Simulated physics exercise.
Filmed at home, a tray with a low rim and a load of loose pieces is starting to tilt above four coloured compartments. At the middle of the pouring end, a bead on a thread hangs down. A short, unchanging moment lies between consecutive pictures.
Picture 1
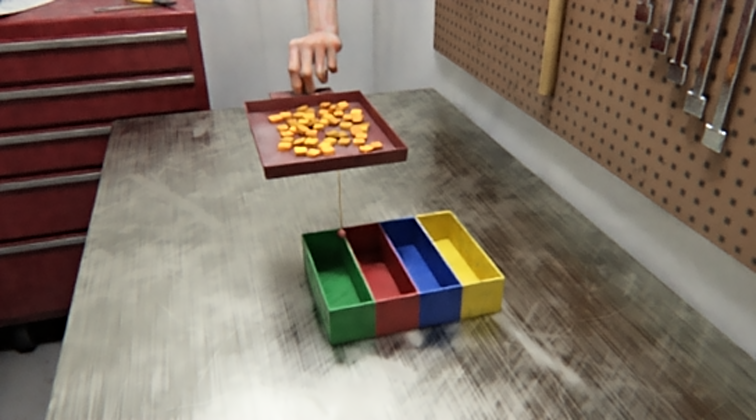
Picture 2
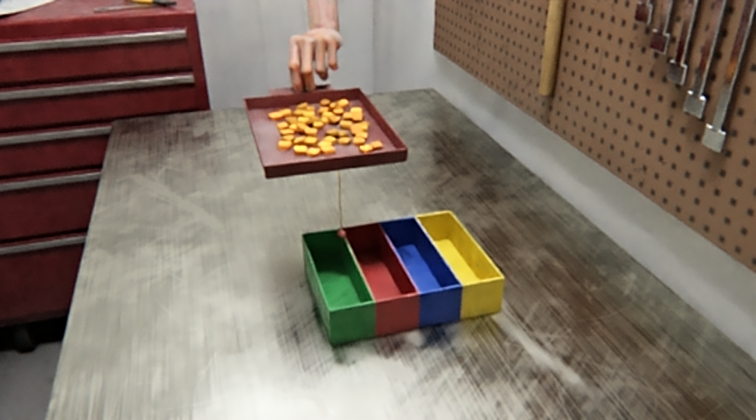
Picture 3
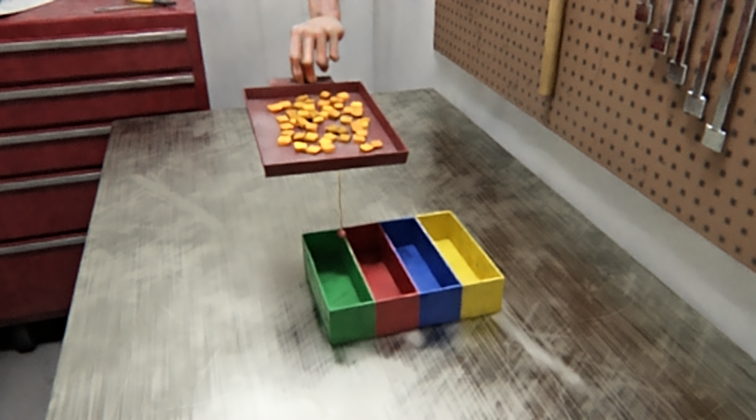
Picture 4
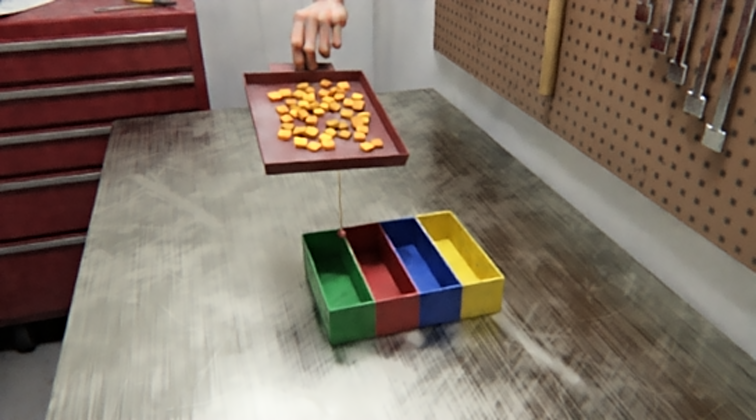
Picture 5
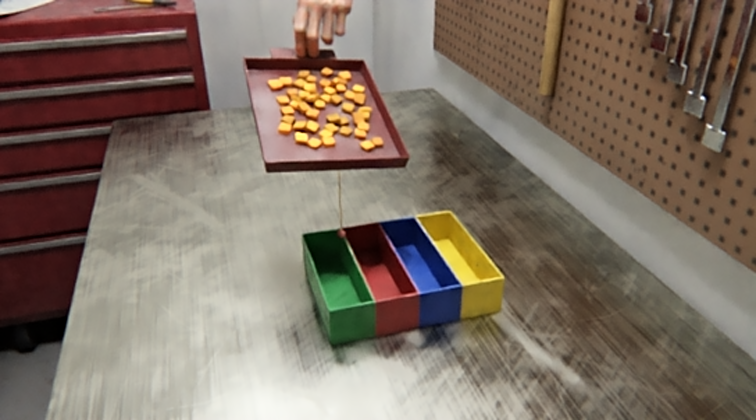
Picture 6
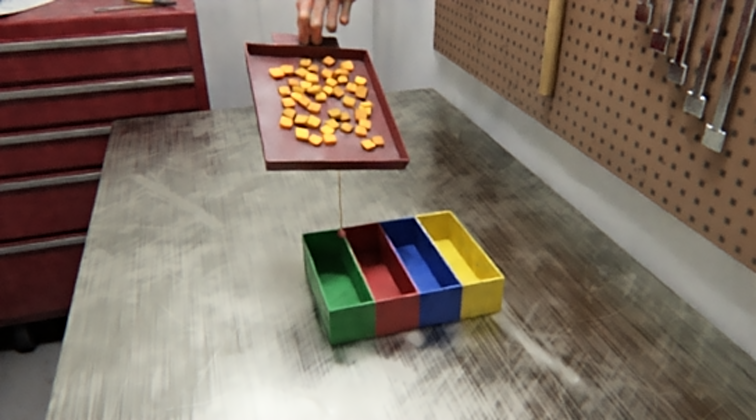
On a worn metal workbench beside a pegboard of tools, a hand holds a dark red tray of small orange crackers above green, red, blue and yellow compartments. The hand steadily raises the tray's far edge, steepening its slope toward the near end, while the crackers remain scattered on it.
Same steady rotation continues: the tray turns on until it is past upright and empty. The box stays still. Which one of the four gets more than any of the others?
Most: Blue.
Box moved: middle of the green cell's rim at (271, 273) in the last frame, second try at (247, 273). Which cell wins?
With the first placing it's the yellow one, with the second it's the yellow cell.
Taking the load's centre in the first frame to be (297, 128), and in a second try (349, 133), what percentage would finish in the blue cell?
First 50 %, then 60 %.
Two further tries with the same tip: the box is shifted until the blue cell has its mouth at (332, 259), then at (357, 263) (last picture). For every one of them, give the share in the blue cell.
Respectively 0 percent and 20 percent.
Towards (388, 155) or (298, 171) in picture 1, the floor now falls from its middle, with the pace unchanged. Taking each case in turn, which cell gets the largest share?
Try 1 - the cell in blue; try 2 - green.
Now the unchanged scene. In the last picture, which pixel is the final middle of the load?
It settles centred around (403, 275).
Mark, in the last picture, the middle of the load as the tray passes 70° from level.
(373, 136).
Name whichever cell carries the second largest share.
Runner-up: The red cell.
Shortly afterwards, tray tipped steeply; all but a few on the tray; only a few falling or outside the box.
Next, tray tipped past a quarter turn; the bulk on the tray; a little in the blue cell; only a few in the red cell; only a few in the yellow cell; a little falling or outside the box.
Some moments later, tray tipped past a quarter turn; near half in the blue cell; near a third in the red cell; a little in the green cell; a little in the yellow cell.
In the end, tray tipped past a quarter turn; near half in the blue cell; near a third in the red cell; a little in the green cell; a little in the yellow cell.
